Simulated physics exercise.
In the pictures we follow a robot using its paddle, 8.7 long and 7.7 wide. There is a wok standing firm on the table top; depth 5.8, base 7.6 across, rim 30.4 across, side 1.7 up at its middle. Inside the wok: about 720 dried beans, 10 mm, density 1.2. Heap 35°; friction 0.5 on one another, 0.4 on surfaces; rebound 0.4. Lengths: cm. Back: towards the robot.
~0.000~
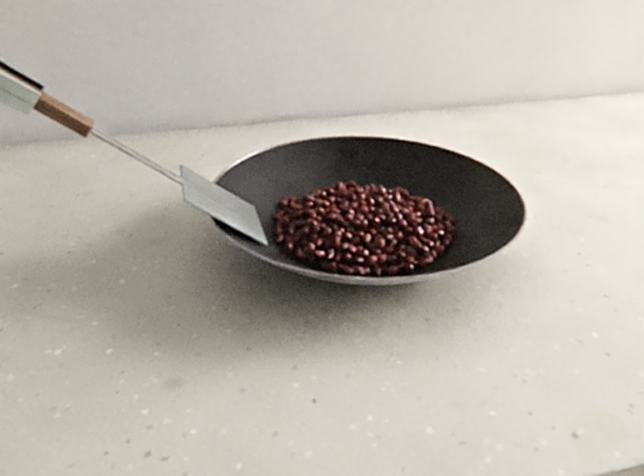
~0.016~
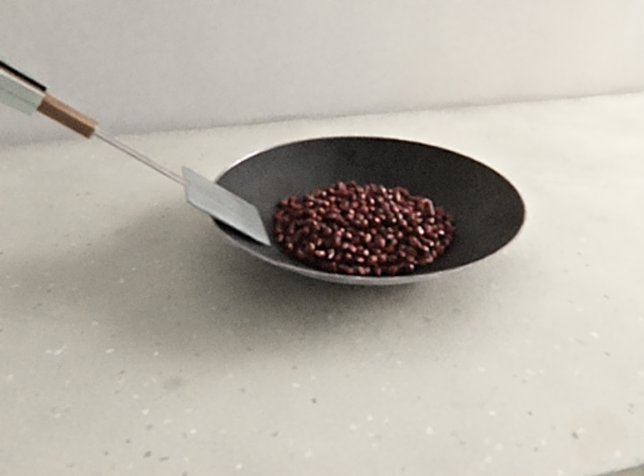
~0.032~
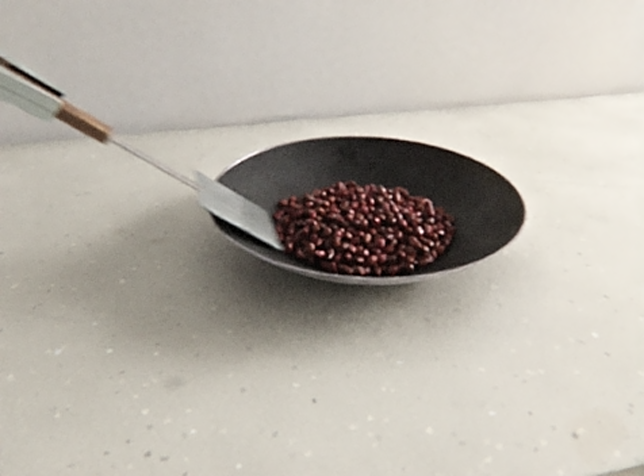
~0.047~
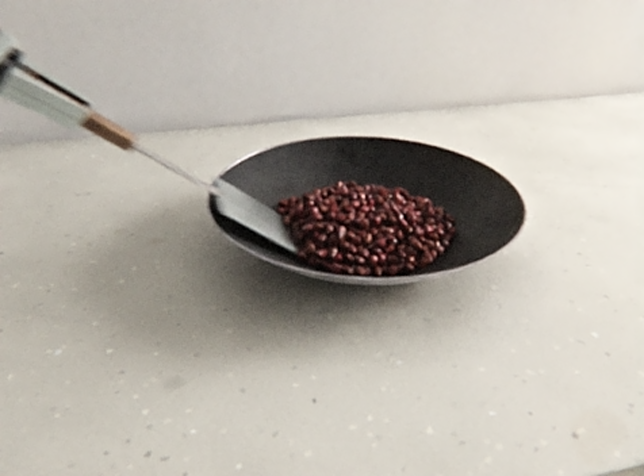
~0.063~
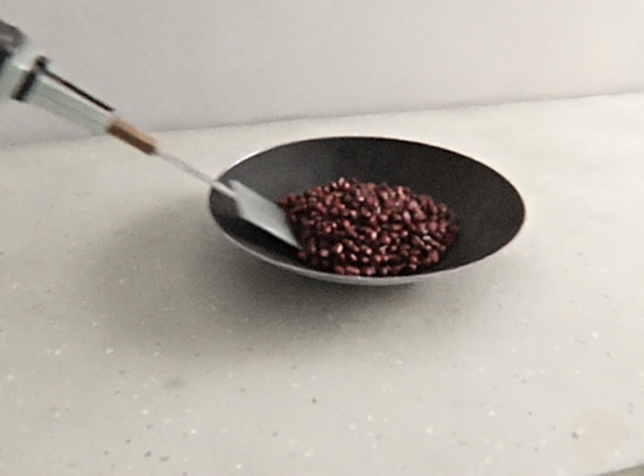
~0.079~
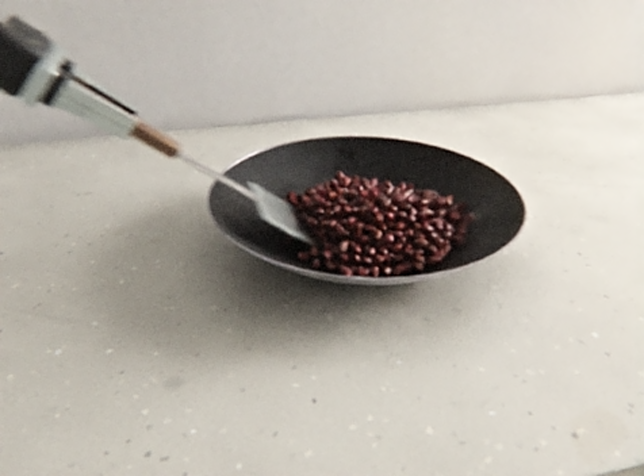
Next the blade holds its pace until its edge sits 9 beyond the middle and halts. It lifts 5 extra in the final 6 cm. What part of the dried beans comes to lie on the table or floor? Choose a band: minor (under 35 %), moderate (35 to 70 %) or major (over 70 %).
Minor.
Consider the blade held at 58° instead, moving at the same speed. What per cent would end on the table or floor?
In that case around 35 per cent.
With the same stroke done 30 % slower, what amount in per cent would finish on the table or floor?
About 15 in a hundred.
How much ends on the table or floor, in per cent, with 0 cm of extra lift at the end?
It comes to near 30 percent.
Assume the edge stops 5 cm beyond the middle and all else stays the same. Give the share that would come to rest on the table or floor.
That would give close to 10 per cent.
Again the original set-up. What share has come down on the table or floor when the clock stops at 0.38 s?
Close to 10 per cent of the load.
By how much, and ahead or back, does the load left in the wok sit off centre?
Ahead of centre, roughly 4.5 centimetres.
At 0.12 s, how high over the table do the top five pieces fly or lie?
7 cm or so.
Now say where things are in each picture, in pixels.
Paddle top edge at (182, 181), sloping 39°; upper third of the load around (363, 215), from x 275 to 450, top at y 185; 721 in the wok, in the first picture.
Paddle top edge at (184, 182), sloping 39°; upper third of the load around (363, 215), from x 275 to 450, top at y 185, in the second picture.
Paddle top edge at (198, 187), sloping 39°; upper third of the load around (363, 215), from x 275 to 450, top at y 185, in the third picture.
Paddle top edge at (218, 193), sloping 39°; upper third of the load around (361, 216), from x 280 to 450, top at y 185, in the fourth picture.
Paddle top edge at (237, 197), sloping 39°; upper third of the load around (364, 212), from x 280 to 455, top at y 180, in the fifth picture.
Paddle top edge at (256, 199), sloping 39°; upper third of the load around (372, 207), from x 280 to 470, top at y 175; 721 in the wok, in the sixth picture.
By 0.12 s, sloping 39°, highest piece 8 above the table; 721 in the wok.
By 0.16 s, sloping 39°, highest piece 9 above the table; 719 in the wok, 2 on the blade or in flight.
By 0.38 s, sloping 39°, highest piece 23 above the table; 525 in the wok, 89 on the table or floor, 107 on the blade or in flight.
By 1.43 s, sloping 39°, highest piece 7 above the table; 525 in the wok, 196 on the table or floor.
Final count, 525 in the wok, 196 on the table or floor. That is 27 % on the table or floor.
